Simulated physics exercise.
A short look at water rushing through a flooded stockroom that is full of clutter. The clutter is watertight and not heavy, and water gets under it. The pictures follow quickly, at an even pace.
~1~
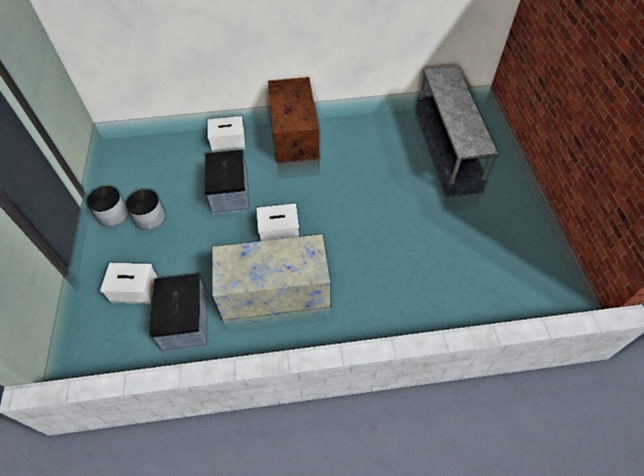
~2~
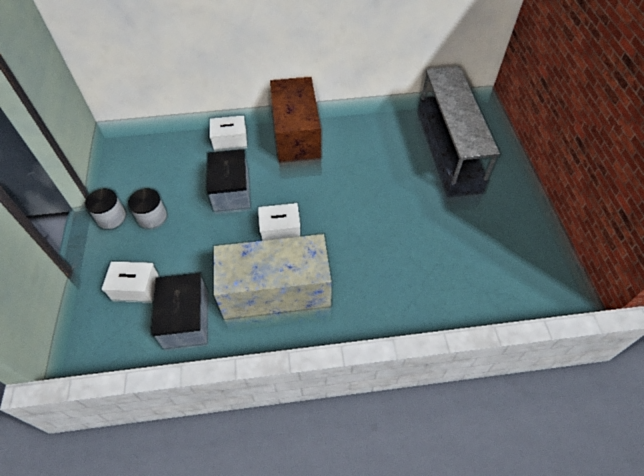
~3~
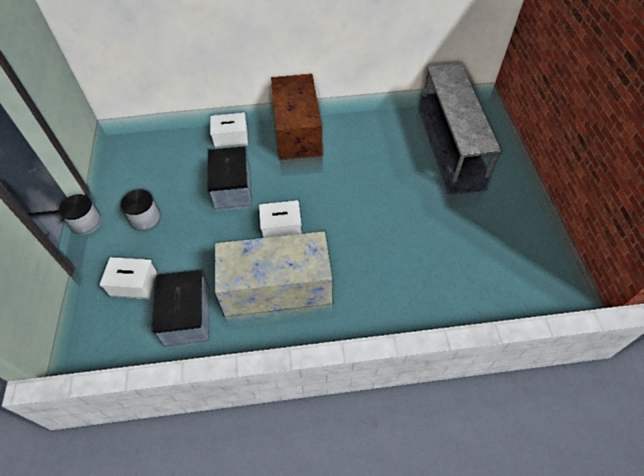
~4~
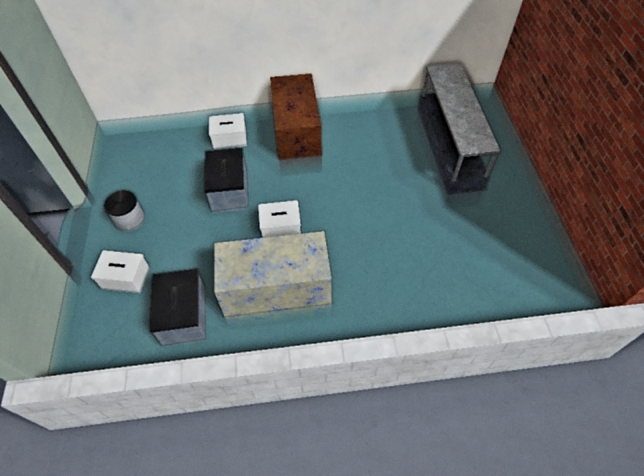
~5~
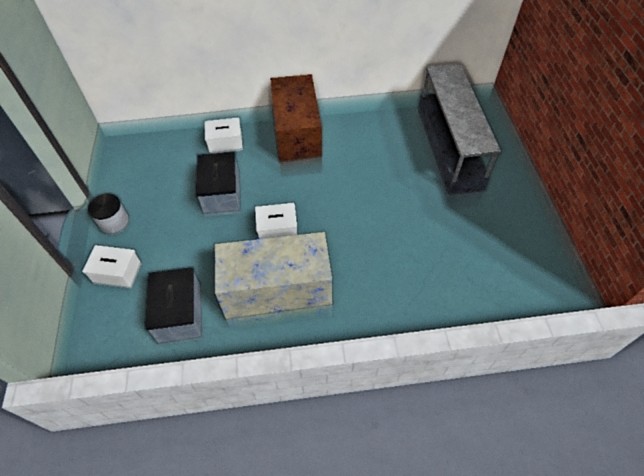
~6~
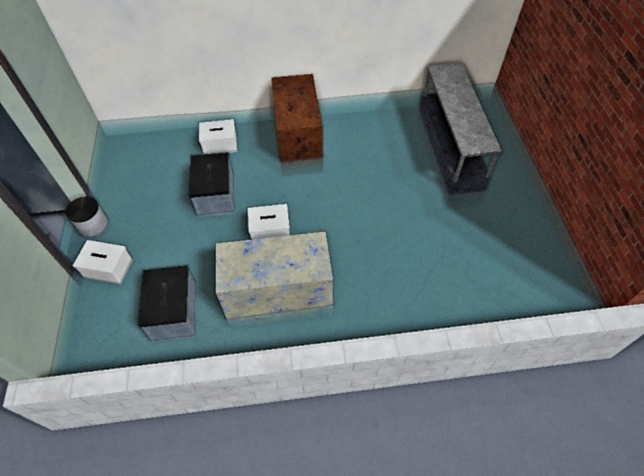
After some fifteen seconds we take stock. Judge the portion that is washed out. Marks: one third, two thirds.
It is two thirds or more.
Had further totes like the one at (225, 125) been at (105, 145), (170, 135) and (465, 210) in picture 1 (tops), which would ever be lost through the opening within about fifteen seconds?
In turn: Washed out, gone, no.
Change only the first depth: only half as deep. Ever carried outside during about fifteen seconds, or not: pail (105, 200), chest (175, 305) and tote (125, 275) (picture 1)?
One after the other: Gone, yes, out.
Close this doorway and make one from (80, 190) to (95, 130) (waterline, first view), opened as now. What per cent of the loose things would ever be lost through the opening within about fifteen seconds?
Close to 100 %.
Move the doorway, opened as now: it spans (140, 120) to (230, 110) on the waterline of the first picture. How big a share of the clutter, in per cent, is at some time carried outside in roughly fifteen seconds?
About 100 per cent.
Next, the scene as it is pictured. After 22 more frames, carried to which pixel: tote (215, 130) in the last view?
Close to (144, 136).
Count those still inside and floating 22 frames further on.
It comes to 1.
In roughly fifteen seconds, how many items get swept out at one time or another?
It comes to 6.
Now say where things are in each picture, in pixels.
A pail at (142, 201) floats; a tote at (126, 277), afloat; 0 of 7 have shifted, in the first picture.
A pail at (144, 200), afloat; a tote at (128, 276), afloat; 1 of 7 have shifted, in the second picture.
A pail at (137, 201), afloat, close to its start; a tote at (126, 272) floats, close to its start; 3 of 7 have shifted, in the third picture.
A pail at (120, 202), afloat, close to its start; a tote at (117, 266) floats, close to its start; 3 of 7 have shifted, in the fourth picture.
A pail at (104, 206) floats, a stride from its start; a tote at (109, 261) floats, close to its start; 6 of 7 have shifted, in the fifth picture.
A pail at (82, 209), afloat, a stride from its start; a tote at (99, 256), afloat, a stride from its start; 7 of 7 have shifted, in the sixth picture.
A moment on, 2 of 7 are out; 5 afloat.
Next, 4 of 7 are out; 3 afloat.
Later, 6 of 7 are out; 1 afloat.
In the end, 6 of 7 are out; 1 afloat.
